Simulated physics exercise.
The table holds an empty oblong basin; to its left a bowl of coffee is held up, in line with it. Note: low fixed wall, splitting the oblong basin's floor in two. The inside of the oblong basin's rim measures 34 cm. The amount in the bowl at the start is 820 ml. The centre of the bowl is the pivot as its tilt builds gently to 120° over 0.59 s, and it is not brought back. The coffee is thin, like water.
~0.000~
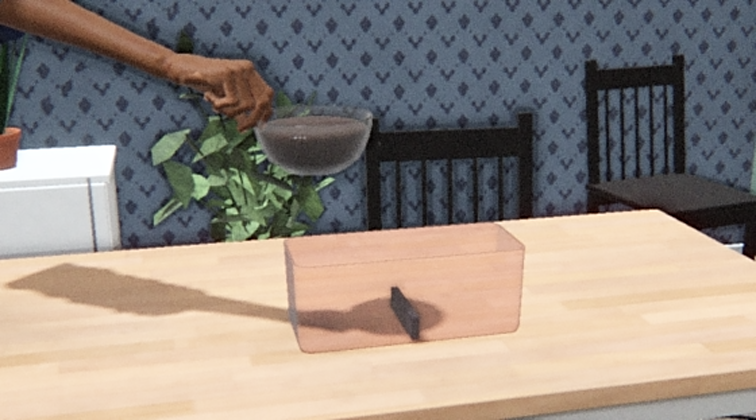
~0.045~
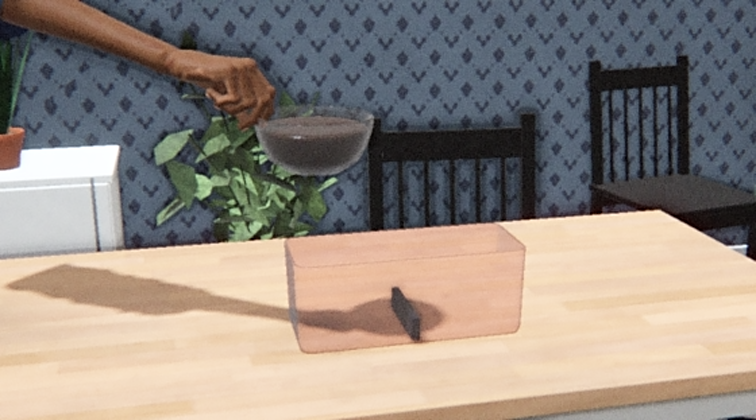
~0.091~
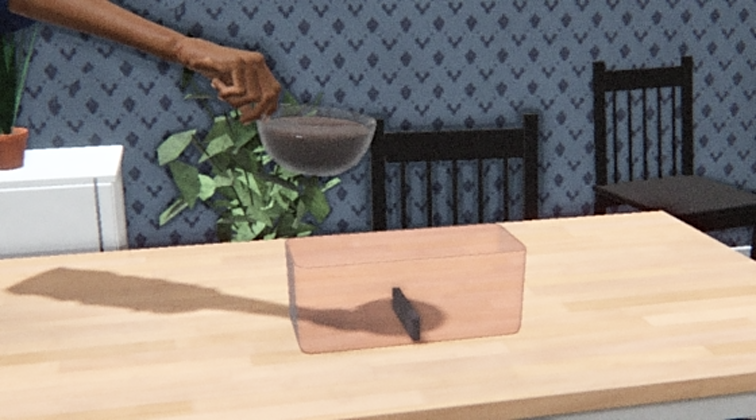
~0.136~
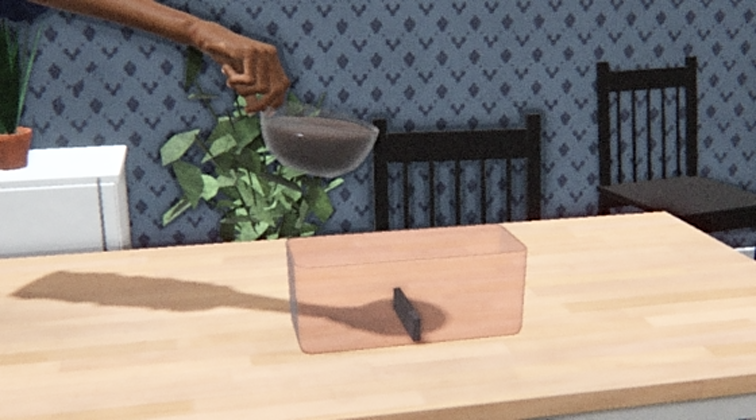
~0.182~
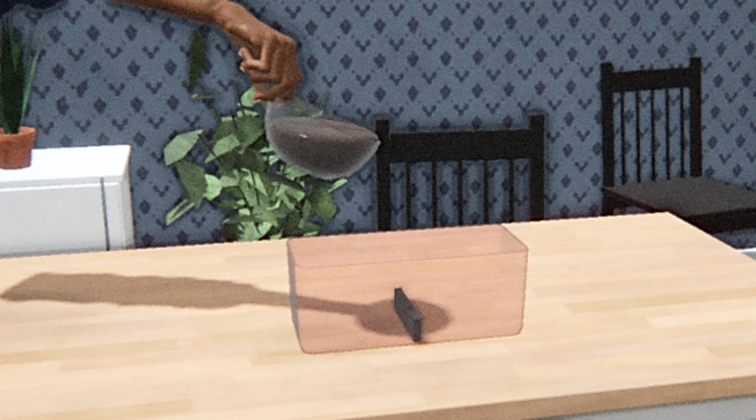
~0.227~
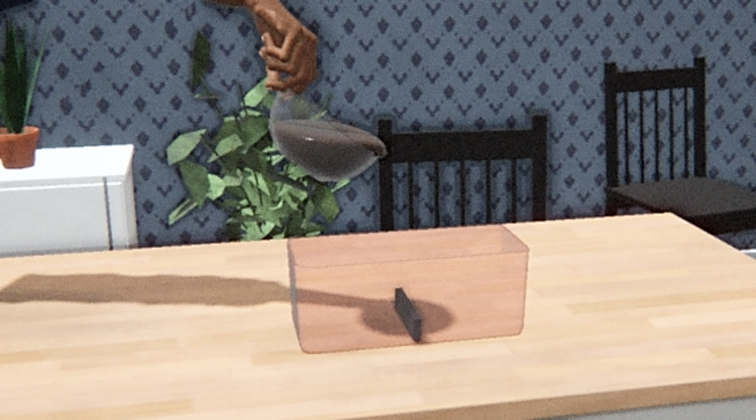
A clear bowl of dark liquid, held by a hand above the left part of an empty, pinkish oblong basin on a wooden table, tilts steadily to the right as the hand rises and turns, and the liquid shifts toward the lowered rim.
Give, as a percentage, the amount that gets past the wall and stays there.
Past the wall: About 48 %.
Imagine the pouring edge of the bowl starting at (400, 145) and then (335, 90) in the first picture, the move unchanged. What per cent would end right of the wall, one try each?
I'd expect close to 55 per cent and then close to 30 per cent.
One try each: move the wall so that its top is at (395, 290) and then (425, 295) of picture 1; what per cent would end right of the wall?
First 55, then 25 per cent.
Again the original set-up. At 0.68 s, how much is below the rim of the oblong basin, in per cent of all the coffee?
Value: Approx. 88 %.
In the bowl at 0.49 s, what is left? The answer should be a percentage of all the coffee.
Near 4 in a hundred.
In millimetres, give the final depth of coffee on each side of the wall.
On the left it stands about 18 mm, on the right about 20 mm.
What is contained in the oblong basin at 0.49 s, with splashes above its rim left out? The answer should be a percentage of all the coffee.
Roughly 58 percent of it.
After 0.49 s the tilt is 111° and 4 per cent is still to pour, 18 is left of the wall and 41 right of it.
After 0.68 s the tilt is 120° and 0 per cent is still to pour, 44 is left of the wall and 44 right of it.
After 0.87 s the tilt is 120° and 0 per cent is still to pour, 43 is left of the wall and 48 right of it.
After 1.09 s the tilt is 120° and 0 per cent is still to pour, 46 is left of the wall and 48 right of it.
In the end 46 per cent lies left of the wall, 48 right of it and 6 outside.
